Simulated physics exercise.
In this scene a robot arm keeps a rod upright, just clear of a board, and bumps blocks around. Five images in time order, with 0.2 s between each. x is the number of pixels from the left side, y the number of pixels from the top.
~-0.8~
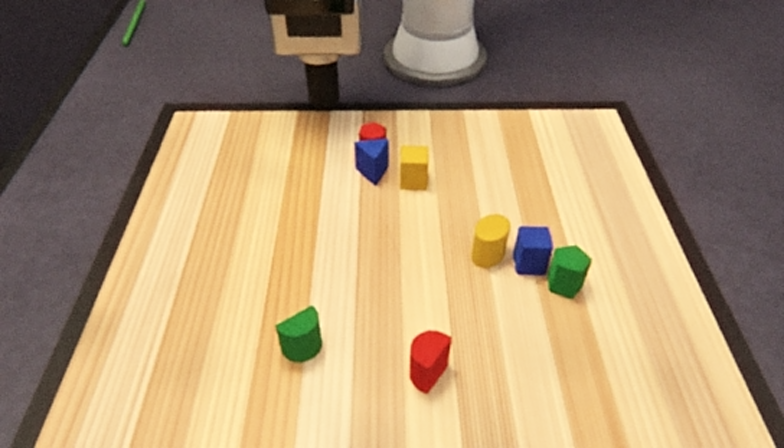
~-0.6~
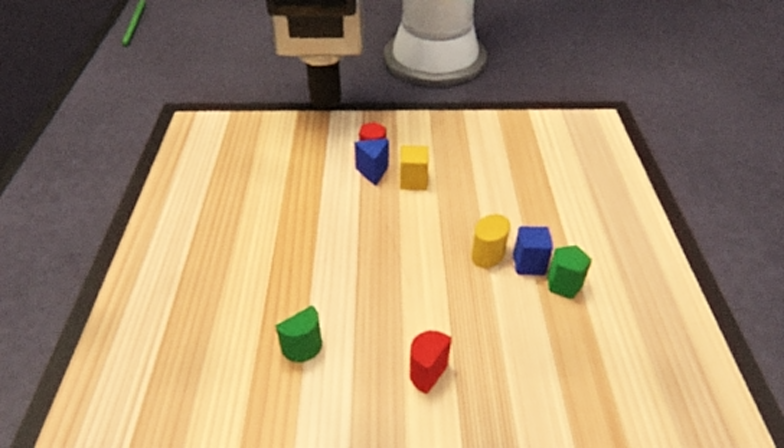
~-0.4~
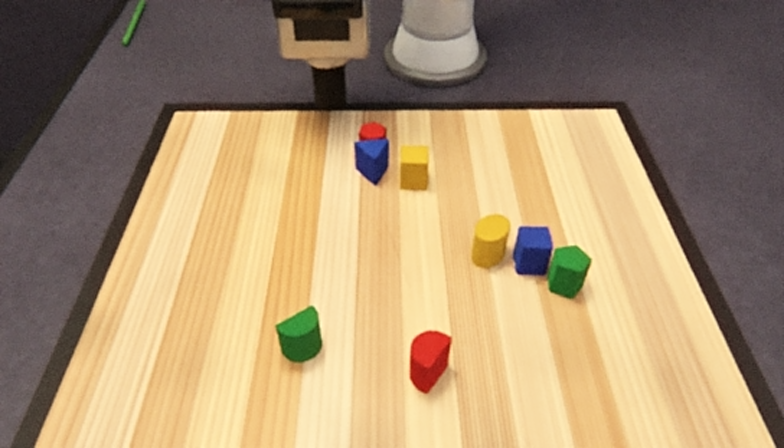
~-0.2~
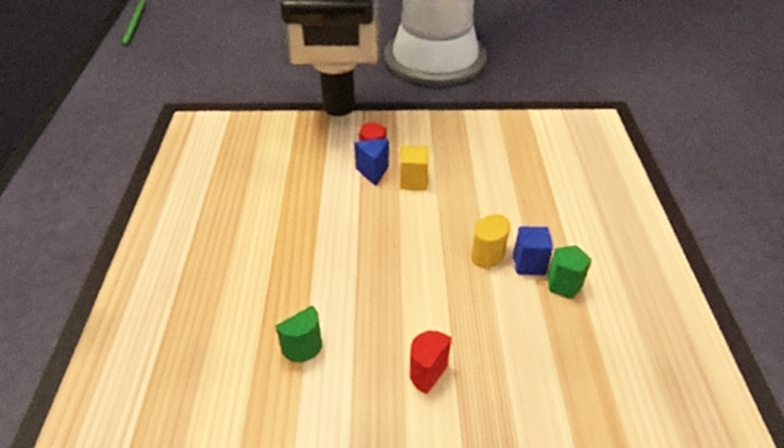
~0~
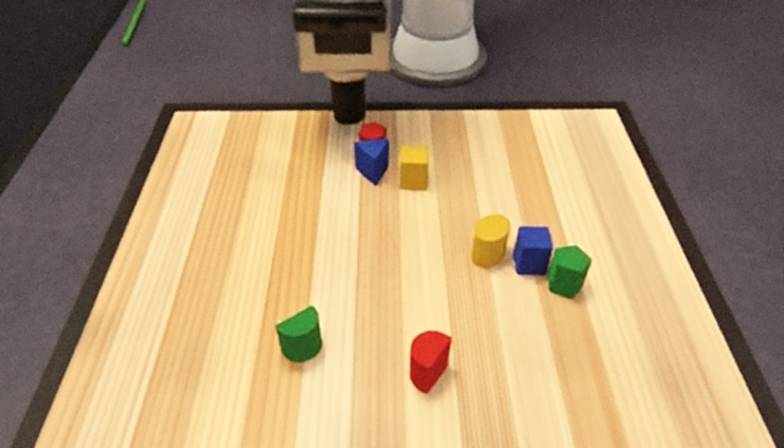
A pale striped wooden board with a dark edge fills most of the view, seen from above at an angle, on a dark grey floor. Small red, blue, yellow and green blocks sit scattered across it, with a red, a blue and a yellow one grouped near the far edge. Behind them, a dark-tipped machine arm drifts slightly right and nearer while the blocks and camera stay still.
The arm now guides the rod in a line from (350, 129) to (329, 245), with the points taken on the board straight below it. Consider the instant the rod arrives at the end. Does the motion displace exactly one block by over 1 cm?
It seems so.
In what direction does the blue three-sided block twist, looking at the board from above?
Overhead view: Anti-clockwise.
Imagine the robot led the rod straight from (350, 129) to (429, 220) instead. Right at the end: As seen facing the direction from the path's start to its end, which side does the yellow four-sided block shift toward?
Over to the left.
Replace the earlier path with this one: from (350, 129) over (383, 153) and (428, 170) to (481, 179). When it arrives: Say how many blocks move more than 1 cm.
My count: 3 or more.
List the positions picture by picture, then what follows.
The first frame shows rod tip at (324, 99); block tops, blue three-sided block at (372, 146); red hexagonal block at (373, 130); yellow four-sided block at (415, 154).
The second frame shows rod at (326, 100); blocks unchanged.
The third frame shows rod at (331, 102); blocks unchanged.
The fourth frame shows rod at (339, 108); blocks unchanged.
The fifth frame shows rod at (350, 116); blue three-sided block at (372, 146); red hexagonal block at (373, 130); yellow four-sided block at (415, 154).
What follows on the original path. One third of the way, rod at (344, 150); blue three-sided block at (374, 147); red hexagonal block at (374, 131).
Two thirds of the way, rod at (336, 188); blue three-sided block at (372, 154), turned 65° anticlockwise; red hexagonal block at (374, 131).
At the end, rod at (328, 231); blue three-sided block at (372, 154), turned 65° anticlockwise; red hexagonal block at (374, 131); yellow four-sided block in place.
